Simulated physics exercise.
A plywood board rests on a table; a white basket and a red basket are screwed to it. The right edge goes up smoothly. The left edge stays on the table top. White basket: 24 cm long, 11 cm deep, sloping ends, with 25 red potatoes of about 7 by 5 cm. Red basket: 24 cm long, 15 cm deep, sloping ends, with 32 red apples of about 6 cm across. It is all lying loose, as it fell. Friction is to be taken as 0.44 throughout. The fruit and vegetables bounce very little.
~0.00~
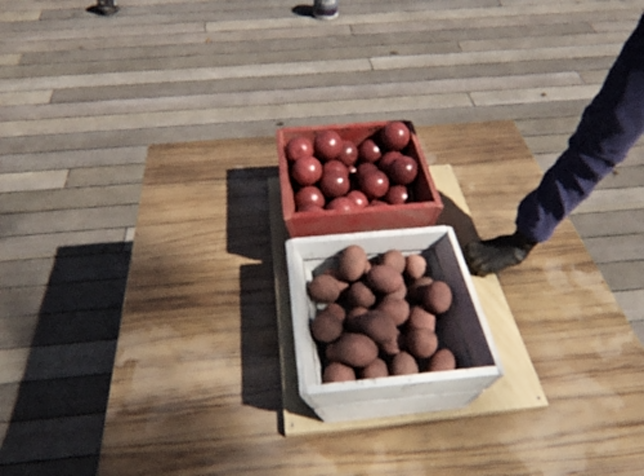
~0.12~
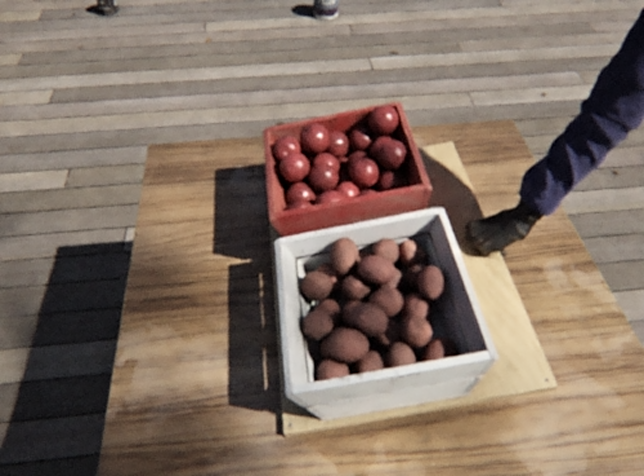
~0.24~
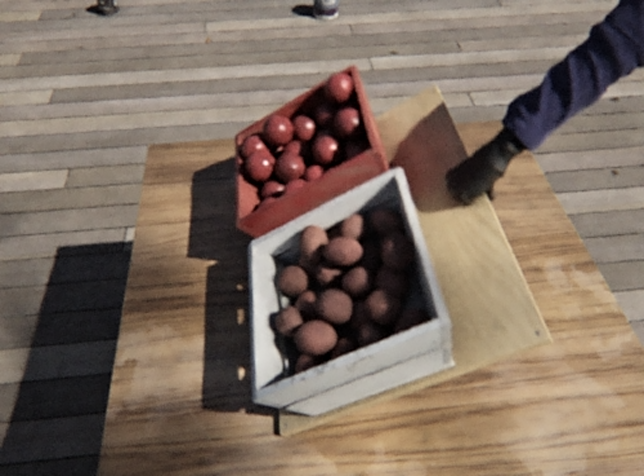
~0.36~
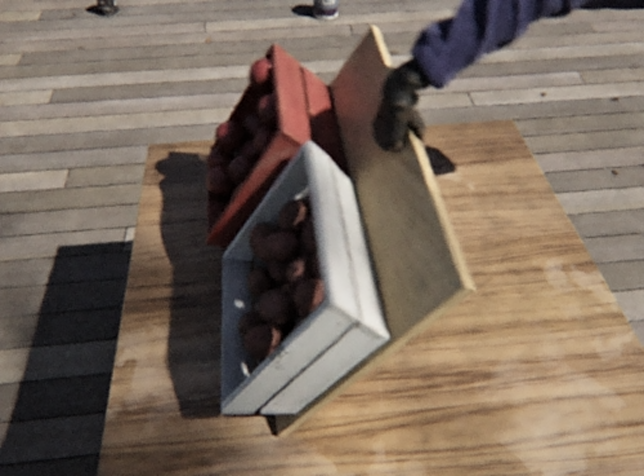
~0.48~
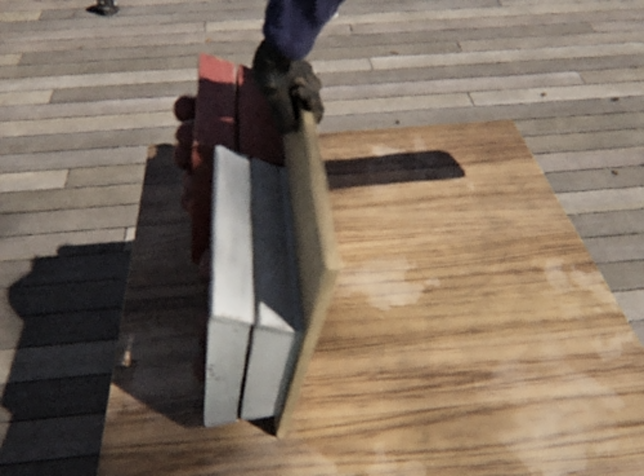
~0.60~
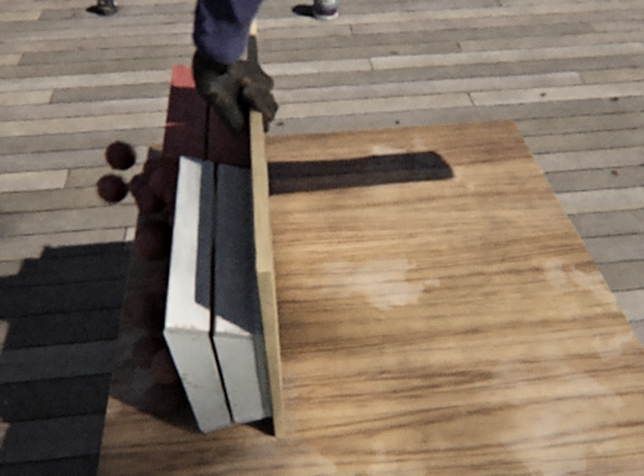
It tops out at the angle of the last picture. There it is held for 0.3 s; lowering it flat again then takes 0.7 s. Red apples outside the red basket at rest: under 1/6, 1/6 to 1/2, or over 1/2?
Over 1/2.
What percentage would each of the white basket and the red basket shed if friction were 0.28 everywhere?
White basket 100, red basket 100 per cent.
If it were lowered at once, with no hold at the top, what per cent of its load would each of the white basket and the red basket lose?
In that case you'd see white basket shed 100 percent of its load and red basket shed 90 percent.
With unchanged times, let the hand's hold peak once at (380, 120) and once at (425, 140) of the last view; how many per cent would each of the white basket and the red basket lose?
The white basket would lose 30 per cent in the first try and 0 per cent in the second, the red basket 20 and then 10 per cent.
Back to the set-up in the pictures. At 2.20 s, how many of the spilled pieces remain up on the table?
Count: Around 16.
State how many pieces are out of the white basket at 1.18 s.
Out so far from the white basket: Around 25.
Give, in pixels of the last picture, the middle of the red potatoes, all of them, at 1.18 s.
Centre approx. (99, 387).
After 0.86 s, tilt 89°; white basket 2 in, 23 out and red basket 5 in, 27 out.
After 1.18 s, tilt 58°; white basket 0 in, 25 out and red basket 1 in, 31 out.
After 1.62 s, tilt 0°; white basket 0 in, 25 out and red basket 0 in, 32 out.
Final count (at 2.20 s), white basket 0 in, 25 out and red basket 0 in, 32 out. Asked share, 32 of 32, 100 per cent.
